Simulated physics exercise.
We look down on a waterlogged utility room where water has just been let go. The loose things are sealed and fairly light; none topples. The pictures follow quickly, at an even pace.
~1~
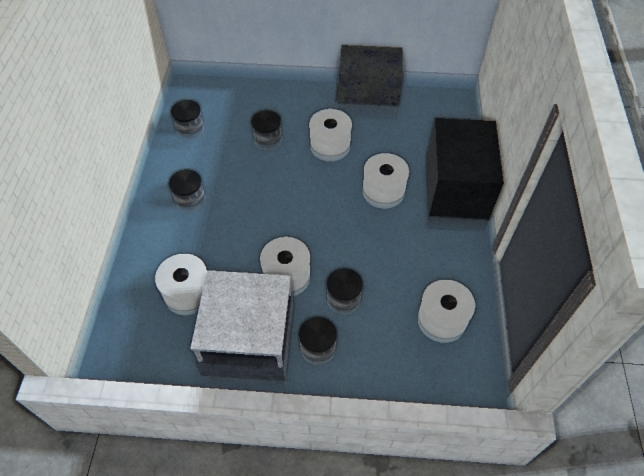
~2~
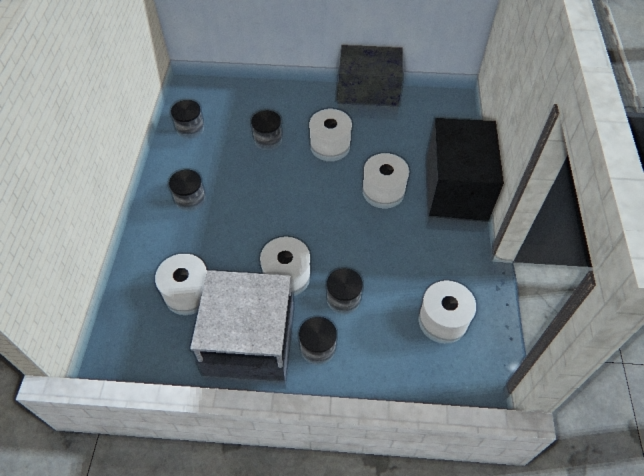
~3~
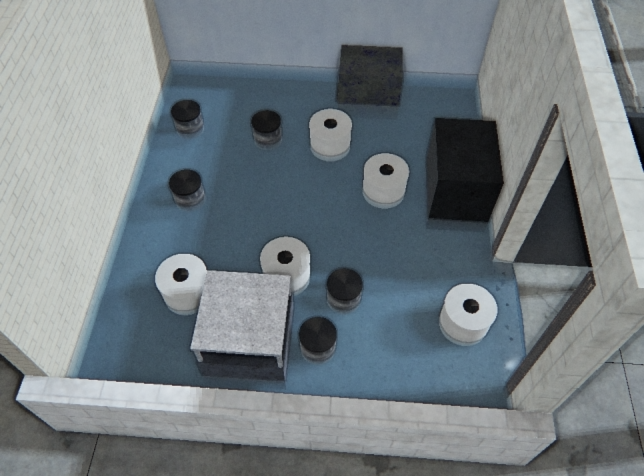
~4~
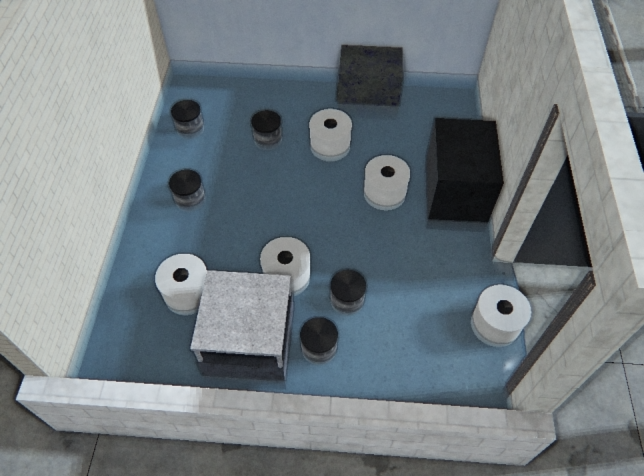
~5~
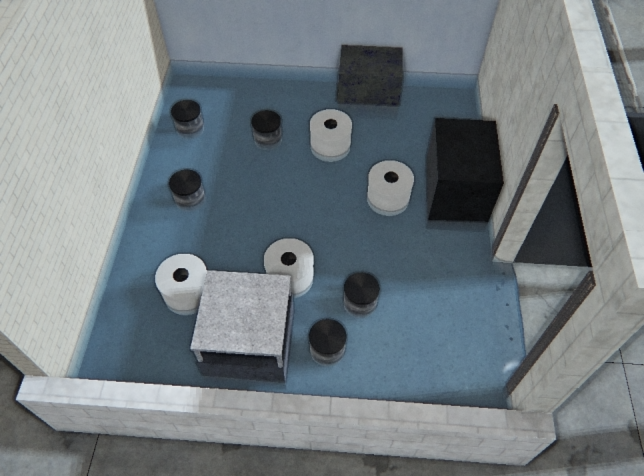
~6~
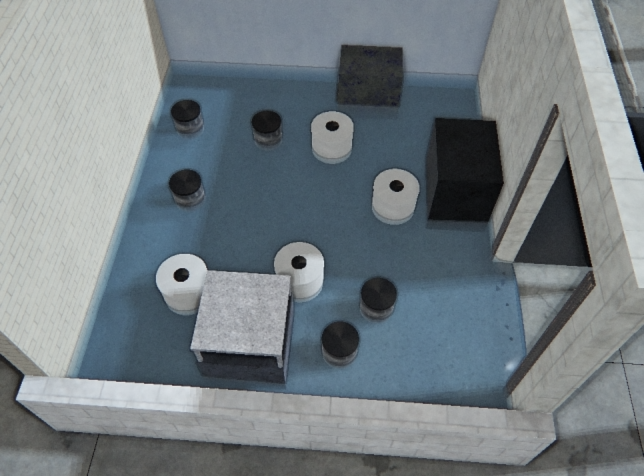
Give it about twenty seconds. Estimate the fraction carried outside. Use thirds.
It is two thirds or more.
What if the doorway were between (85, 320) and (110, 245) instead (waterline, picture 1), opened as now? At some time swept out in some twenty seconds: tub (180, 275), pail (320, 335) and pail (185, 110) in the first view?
As listed: Gone, inside, carried outside.
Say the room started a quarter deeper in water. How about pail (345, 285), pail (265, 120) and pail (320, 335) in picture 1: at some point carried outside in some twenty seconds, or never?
In turn: Yes, out, washed out.
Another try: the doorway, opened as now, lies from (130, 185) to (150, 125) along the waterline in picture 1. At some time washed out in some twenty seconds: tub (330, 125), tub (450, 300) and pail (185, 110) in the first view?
In turn: Washed out, inside, gone.
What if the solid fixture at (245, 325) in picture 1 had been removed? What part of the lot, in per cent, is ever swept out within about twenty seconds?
Near 70 in a hundred.
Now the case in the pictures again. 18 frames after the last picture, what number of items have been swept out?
I count 5.
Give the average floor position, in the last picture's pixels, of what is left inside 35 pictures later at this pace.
Around (368, 262).
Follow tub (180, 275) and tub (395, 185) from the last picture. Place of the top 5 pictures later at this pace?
Roughly at (224, 265) and (503, 273).
A moment on, 1 of 10 are out; 9 afloat.
Next, 5 of 10 are out; 5 afloat.
Later, 7 of 10 are out; 0 afloat.
In the end, 8 of 10 are out; 0 afloat.
